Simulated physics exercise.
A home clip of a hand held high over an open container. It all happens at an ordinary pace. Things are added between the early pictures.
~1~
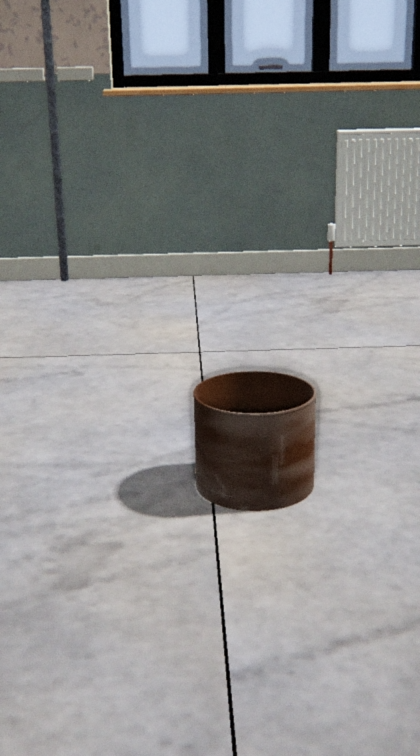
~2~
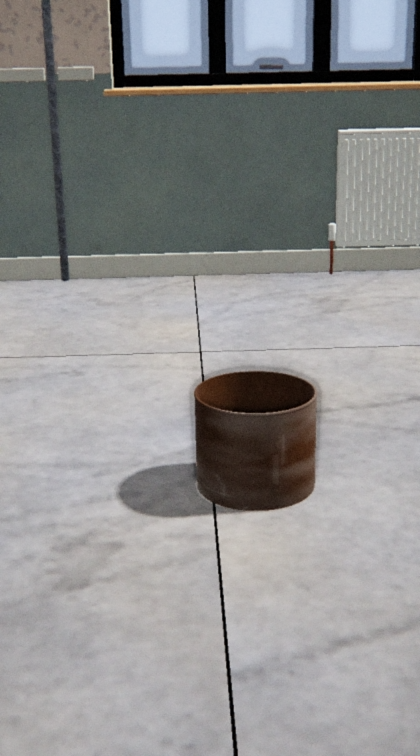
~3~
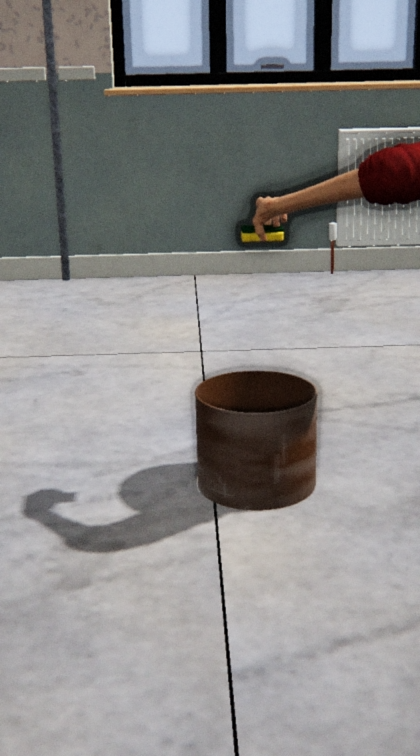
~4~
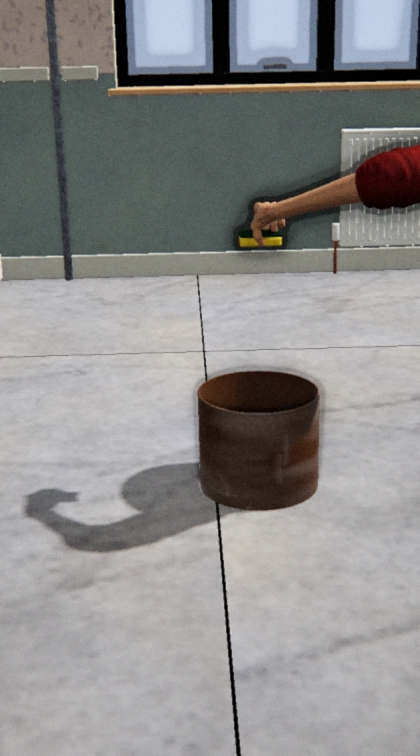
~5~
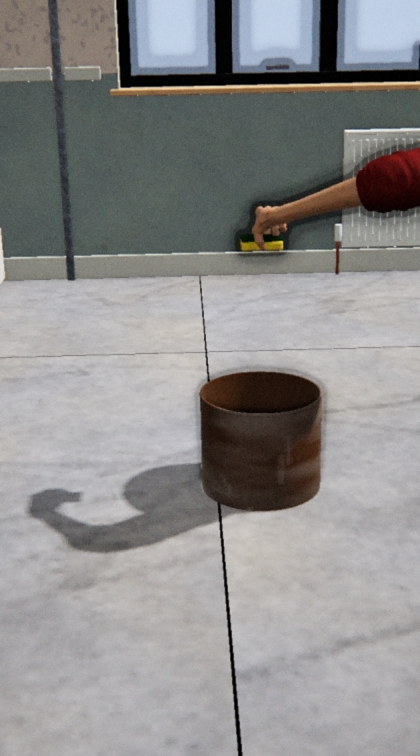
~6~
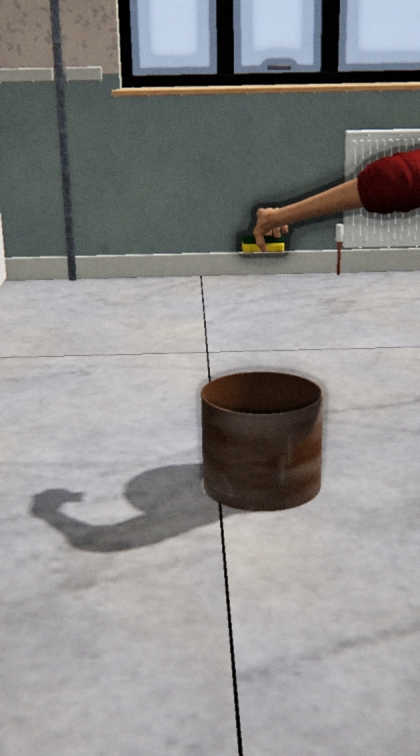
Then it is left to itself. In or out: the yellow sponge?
The yellow sponge is caught.
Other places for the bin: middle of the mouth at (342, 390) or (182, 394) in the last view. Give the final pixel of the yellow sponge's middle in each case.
Resting at (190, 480) and (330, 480).
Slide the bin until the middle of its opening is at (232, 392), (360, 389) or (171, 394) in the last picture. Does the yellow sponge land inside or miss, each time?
In that order, it drops into the container; misses; is not caught.
Then, 0.20 s past the last view, yellow sponge in the air near (263, 293).
Then, 0.32 s past the last view, yellow sponge in the air near (263, 389).
Then, 0.42 s past the last view, yellow sponge come down near (263, 475).
Finally, the yellow sponge drops into the container, near (263, 476).
